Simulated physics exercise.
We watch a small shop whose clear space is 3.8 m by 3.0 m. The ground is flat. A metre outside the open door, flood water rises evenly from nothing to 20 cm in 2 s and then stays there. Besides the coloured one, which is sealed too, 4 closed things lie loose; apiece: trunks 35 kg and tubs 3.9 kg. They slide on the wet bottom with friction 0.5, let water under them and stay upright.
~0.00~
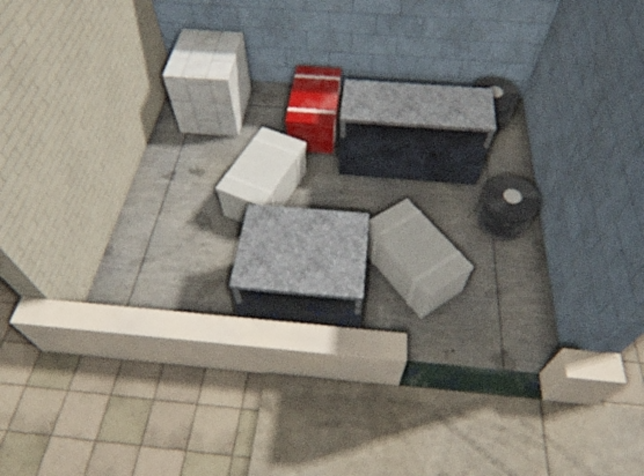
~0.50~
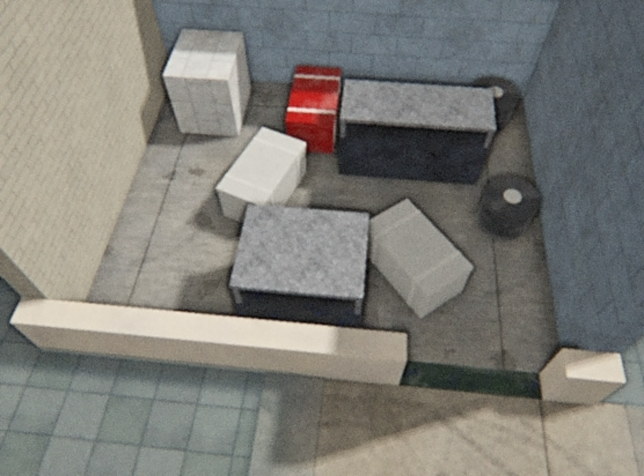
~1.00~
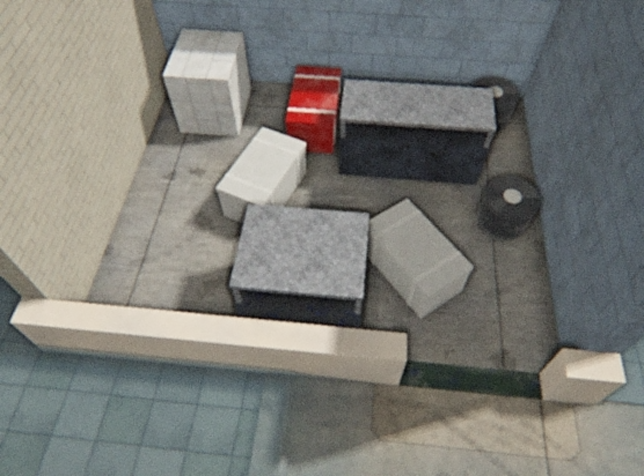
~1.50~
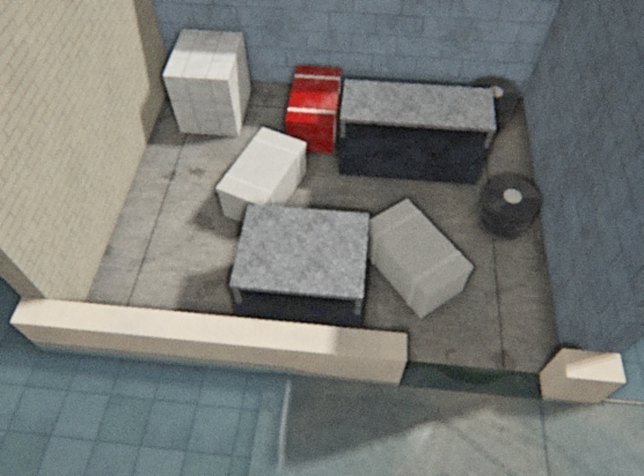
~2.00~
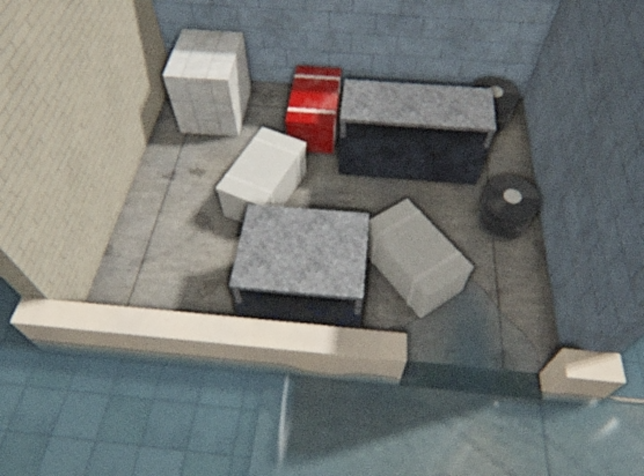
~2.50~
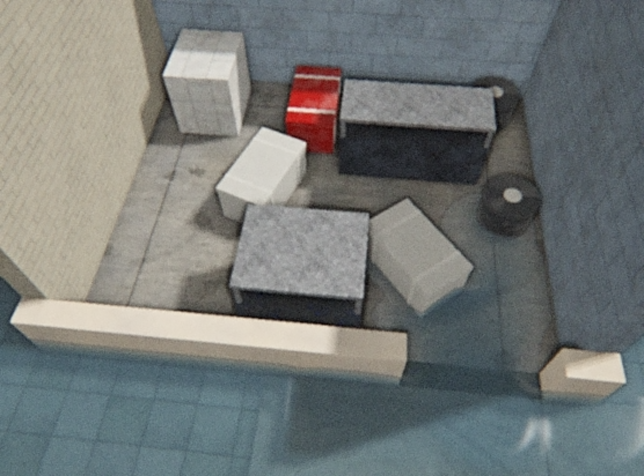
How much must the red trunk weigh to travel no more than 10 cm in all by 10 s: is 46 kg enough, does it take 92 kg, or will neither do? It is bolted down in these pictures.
I expect that only the higher weight holds it.
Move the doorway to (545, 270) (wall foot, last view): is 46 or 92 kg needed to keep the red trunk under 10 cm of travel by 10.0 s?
In that case the smaller load will do.
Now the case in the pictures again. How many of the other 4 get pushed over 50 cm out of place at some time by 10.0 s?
That makes 4.
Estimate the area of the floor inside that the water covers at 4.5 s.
About 5.0 m2.
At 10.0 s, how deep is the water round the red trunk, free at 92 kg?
About 12 cm.
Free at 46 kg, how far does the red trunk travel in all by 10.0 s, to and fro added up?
About 40 cm.
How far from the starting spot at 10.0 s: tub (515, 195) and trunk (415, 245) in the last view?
In that order: 120 cm, 140 cm.
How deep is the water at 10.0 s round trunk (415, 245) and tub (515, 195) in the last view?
Roughly 10 and 14 cm.
After 3.5 s the red trunk would be 0 cm from its start with 46 kg and 0 cm from its start with 92 kg; 0 cm of water round it then.
After 4.5 s the red trunk would be 0 cm from its start with 46 kg and 0 cm from its start with 92 kg; 0 cm of water round it then.
After 7.0 s the red trunk would be 0 cm from its start with 46 kg and 0 cm from its start with 92 kg; 10 cm of water round it then.
After 10.0 s the red trunk would be 38 cm from its start with 46 kg and 0 cm from its start with 92 kg; 12 cm of water round it then.
